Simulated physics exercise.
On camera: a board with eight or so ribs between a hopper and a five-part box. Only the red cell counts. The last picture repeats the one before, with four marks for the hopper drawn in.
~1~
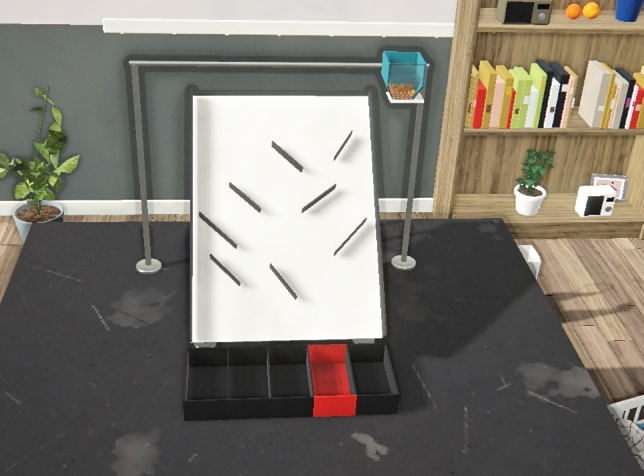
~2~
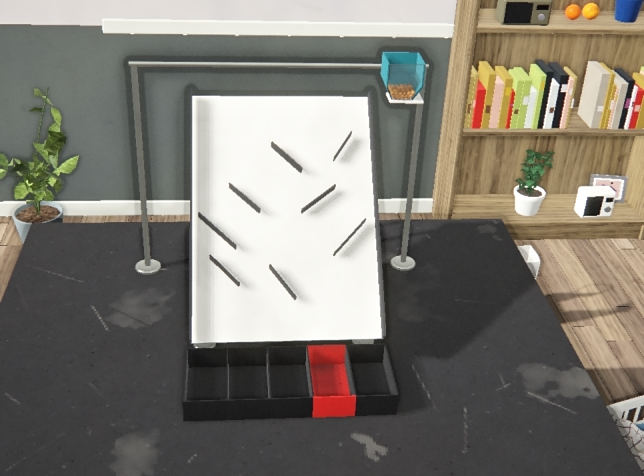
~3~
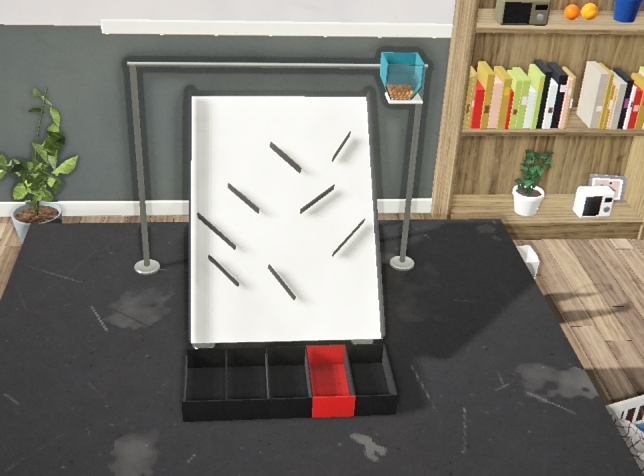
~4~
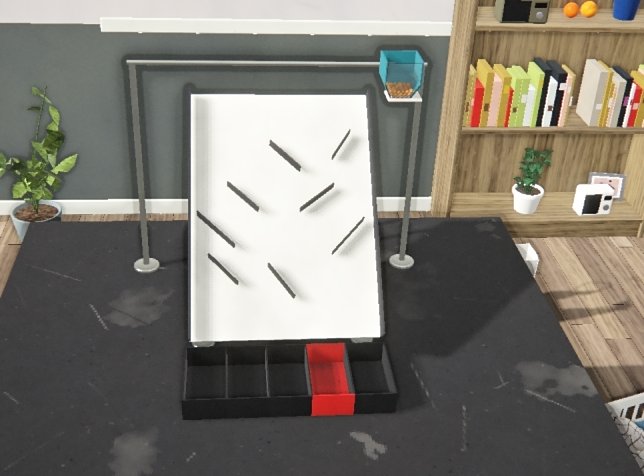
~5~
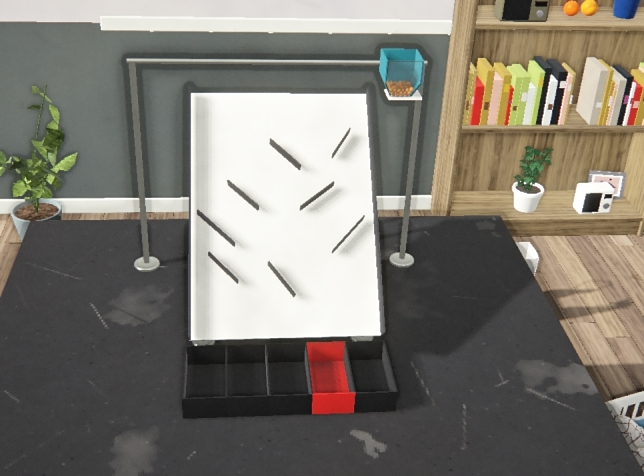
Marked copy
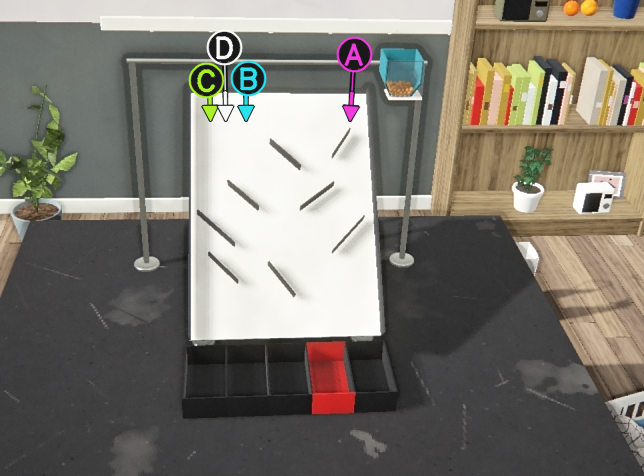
Nothing moves as a blue hopper sits above a ribbed white board and a five-part box.
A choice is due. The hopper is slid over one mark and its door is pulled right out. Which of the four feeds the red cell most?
The answer is mark B.
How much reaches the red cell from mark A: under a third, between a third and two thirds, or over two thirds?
Mark A gives under a third.
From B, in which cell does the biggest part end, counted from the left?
The fourth.
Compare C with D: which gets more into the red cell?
The answer is D.
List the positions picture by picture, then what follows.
The first picture shows hopper near (401, 92), roasted chickpeas, door shut.
The second picture shows ribs (272, 141) to (302, 168), (335, 157) to (352, 131), (229, 183) to (260, 209).
The third picture shows ribs (301, 209) to (335, 185), (197, 213) to (235, 246), (334, 253) to (365, 218).
The fourth picture shows ribs (208, 253) to (238, 282), (268, 262) to (295, 296).
The fifth picture shows red cell near (333, 402), number 4 of 5 from the left.
On the marked copy, mark A meets the board at (350, 115); mark B meets the board at (246, 115); mark C meets the board at (210, 115); mark D meets the board at (225, 115).
If A is chosen, close to a quarter in the red cell, the bulk in other cells.
If B is chosen, the bulk in the red cell, a small share in other cells.
If C is chosen, close to a quarter in the red cell, the bulk in other cells.
If D is chosen, close to half in the red cell, close to half in other cells.
